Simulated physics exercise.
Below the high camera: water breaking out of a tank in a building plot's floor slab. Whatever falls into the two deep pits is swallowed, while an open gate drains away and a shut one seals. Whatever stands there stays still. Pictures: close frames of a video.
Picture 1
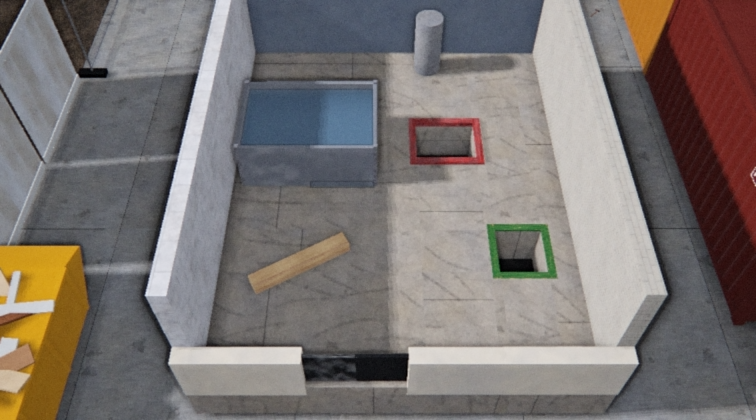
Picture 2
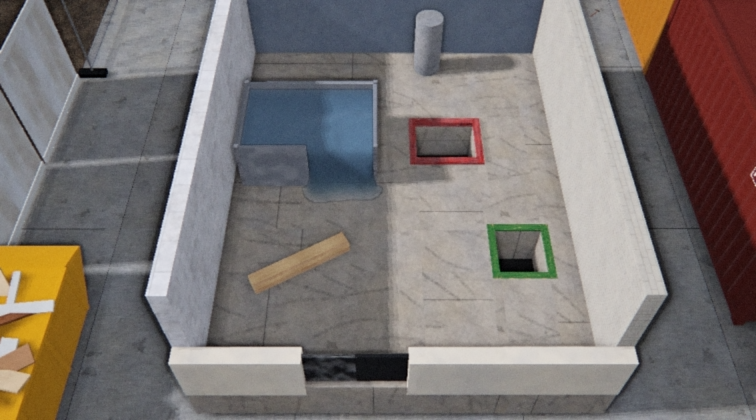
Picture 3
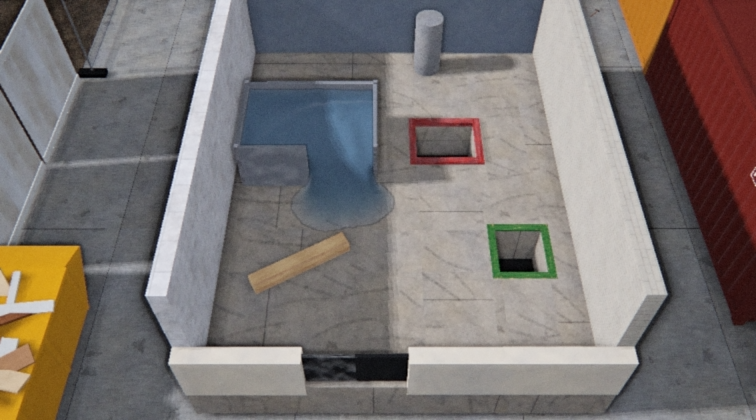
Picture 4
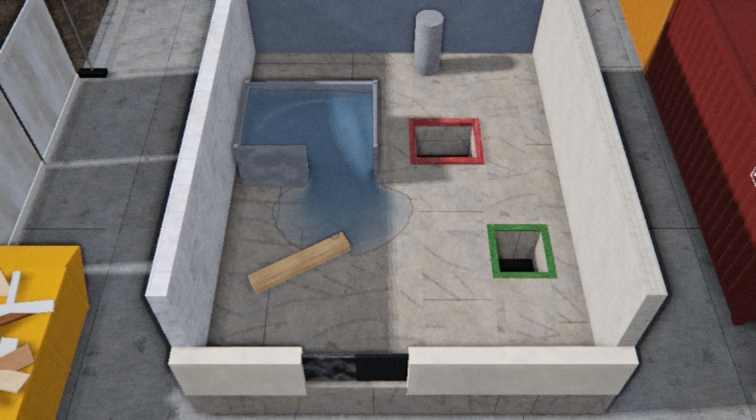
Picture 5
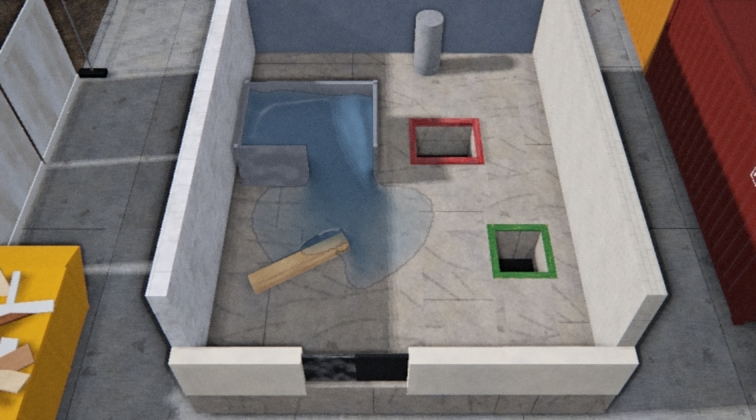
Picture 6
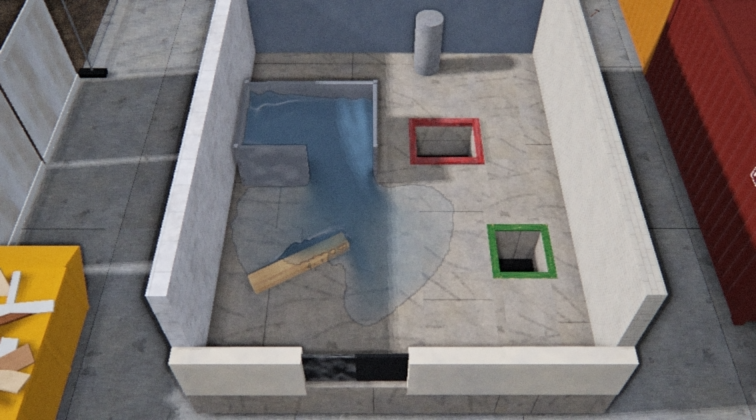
At first, an open tank of water sits whole and still on a walled floor slab, near a wooden plank and two square openings framed in red and green. Then the tank's near side opens at its right end, and water pours out, spreading across the slab and around the plank.
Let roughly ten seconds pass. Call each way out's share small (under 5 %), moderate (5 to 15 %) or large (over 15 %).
The gate's share is small. The green pit's share is large. The red pit's share is small.
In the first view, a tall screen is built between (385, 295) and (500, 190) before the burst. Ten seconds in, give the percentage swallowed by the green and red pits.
Shares in percent - green: 12; red: 12.
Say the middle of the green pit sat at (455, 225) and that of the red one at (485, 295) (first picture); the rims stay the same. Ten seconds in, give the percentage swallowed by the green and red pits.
Looks like green collects 15 percent and red collects 20 percent.
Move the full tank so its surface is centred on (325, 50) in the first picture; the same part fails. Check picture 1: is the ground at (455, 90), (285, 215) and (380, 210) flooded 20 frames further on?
Well, first one stays dry, second one got wet, third one got wet.
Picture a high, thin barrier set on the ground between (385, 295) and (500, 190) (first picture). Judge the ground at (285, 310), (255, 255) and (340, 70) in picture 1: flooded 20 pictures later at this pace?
In the order you listed them: Soaked, soaked, unsoaked.
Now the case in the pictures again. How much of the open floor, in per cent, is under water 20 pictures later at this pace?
Around 55 in a hundred.
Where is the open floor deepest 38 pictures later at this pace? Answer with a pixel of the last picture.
(582, 325).
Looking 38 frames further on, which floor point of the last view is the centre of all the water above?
Roughly (387, 238).
A moment on, water covers 40 % of the floor; the gate 0 %, the green pit 0 %, the red pit 0 %.
Next, water covers 50 % of the floor; the gate 0 %, the green pit 1 %, the red pit 0 %.
Then, water covers 55 % of the floor; the gate 0 %, the green pit 4 %, the red pit 0 %.
Later, water covers 70 % of the floor; the gate 0 %, the green pit 15 %, the red pit 0 %.
In the end, water covers 90 % of the floor; the gate 0 %, the green pit 32 %, the red pit 0 %.
